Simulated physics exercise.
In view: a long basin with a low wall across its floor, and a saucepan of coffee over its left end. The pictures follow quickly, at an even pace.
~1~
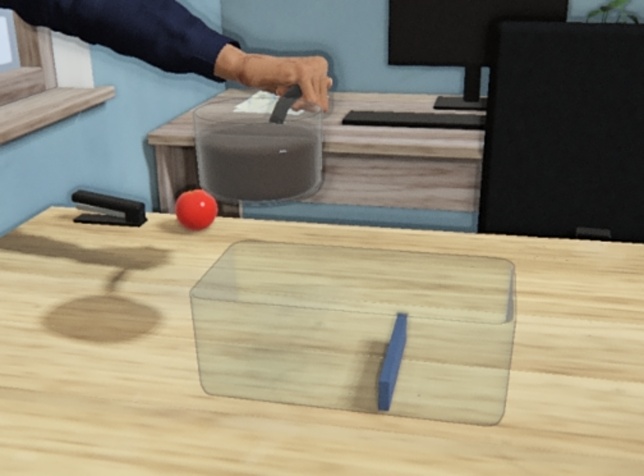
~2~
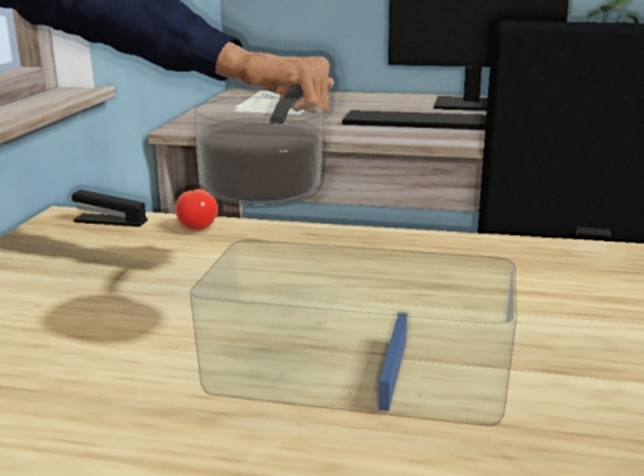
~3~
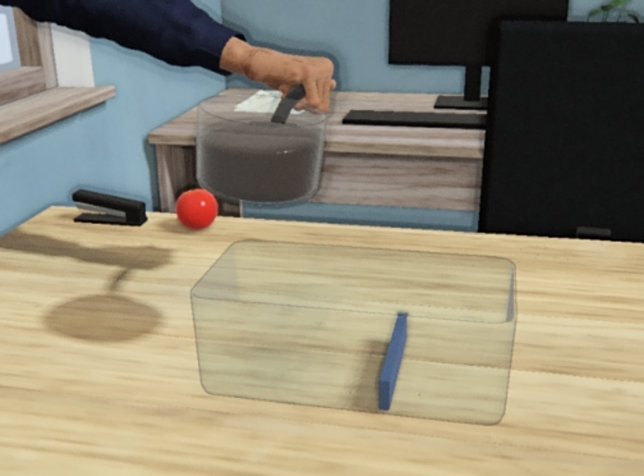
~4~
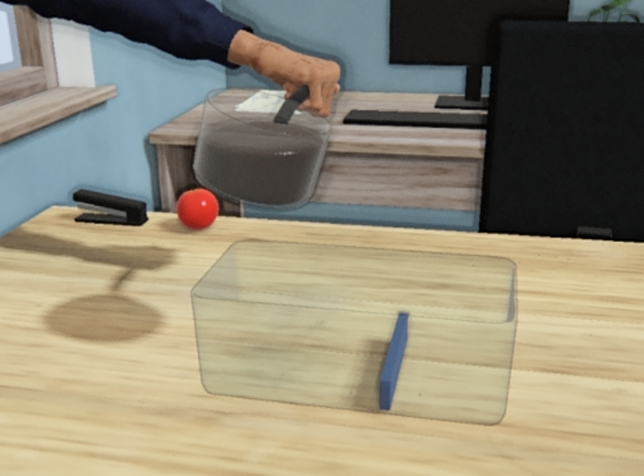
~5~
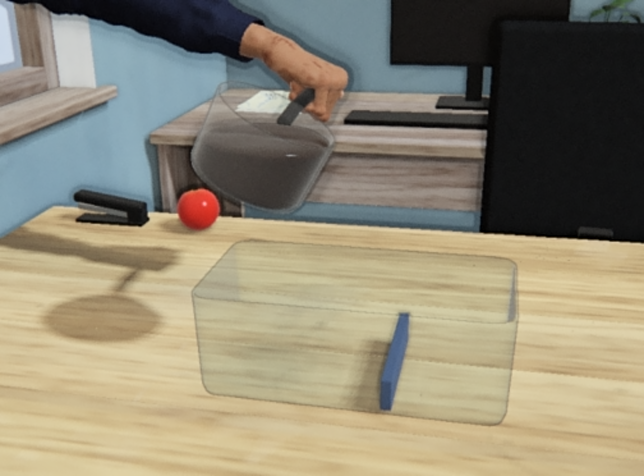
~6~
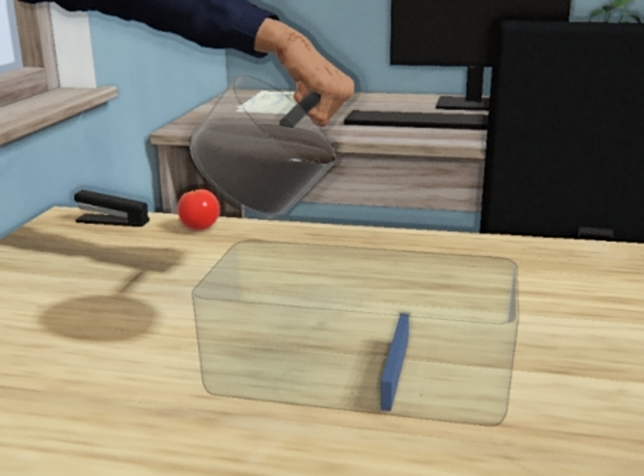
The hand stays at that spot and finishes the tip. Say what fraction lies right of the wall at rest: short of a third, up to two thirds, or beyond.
In the end not even a third is right of the wall.
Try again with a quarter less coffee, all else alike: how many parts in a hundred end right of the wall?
Close to 10 per cent.
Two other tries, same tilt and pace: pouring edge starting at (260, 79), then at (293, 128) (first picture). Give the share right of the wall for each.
First some 15, then 15 per cent.
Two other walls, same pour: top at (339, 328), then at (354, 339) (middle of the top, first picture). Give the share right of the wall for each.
Near 65 % and 55 %.
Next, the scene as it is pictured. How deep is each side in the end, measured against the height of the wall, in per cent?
Near 50 on the left, 10 on the right.
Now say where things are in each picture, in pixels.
In the first picture, it leans 0°; its right rim is at (320, 114); the coffee meets the walls at (205, 134) and (319, 139); the long basin's rim runs from (213, 268) to (514, 291); the wall's top is at (394, 346).
In the second picture, it leans 2°; its right rim is at (321, 116); the coffee meets the walls at (206, 133) and (319, 139).
In the third picture, it leans 7°; its right rim is at (324, 122); the coffee meets the walls at (206, 132) and (320, 140).
In the fourth picture, it leans 16°; its right rim is at (329, 132); the coffee meets the walls at (206, 133) and (324, 141).
In the fifth picture, it leans 27°; its right rim is at (332, 147); the coffee meets the walls at (206, 133) and (329, 144).
In the sixth picture, it leans 41°; its right rim is at (331, 164); the coffee meets the walls at (200, 130) and (324, 148); 1 per cent is over the edge.
A moment on, the saucepan is tipped right over and 23 per cent is still to pour, 32 is left of the wall and 1 right of it.
Next, the saucepan is tipped right over and 2 per cent is still to pour, 83 is left of the wall and 5 right of it.
Then the saucepan is tipped right over and 0 per cent is still to pour, 81 is left of the wall and 11 right of it.
Later the saucepan is tipped right over and 0 per cent is still to pour, 81 is left of the wall and 13 right of it.
Finally, 81 per cent lies left of the wall, 13 right of it and 6 outside.
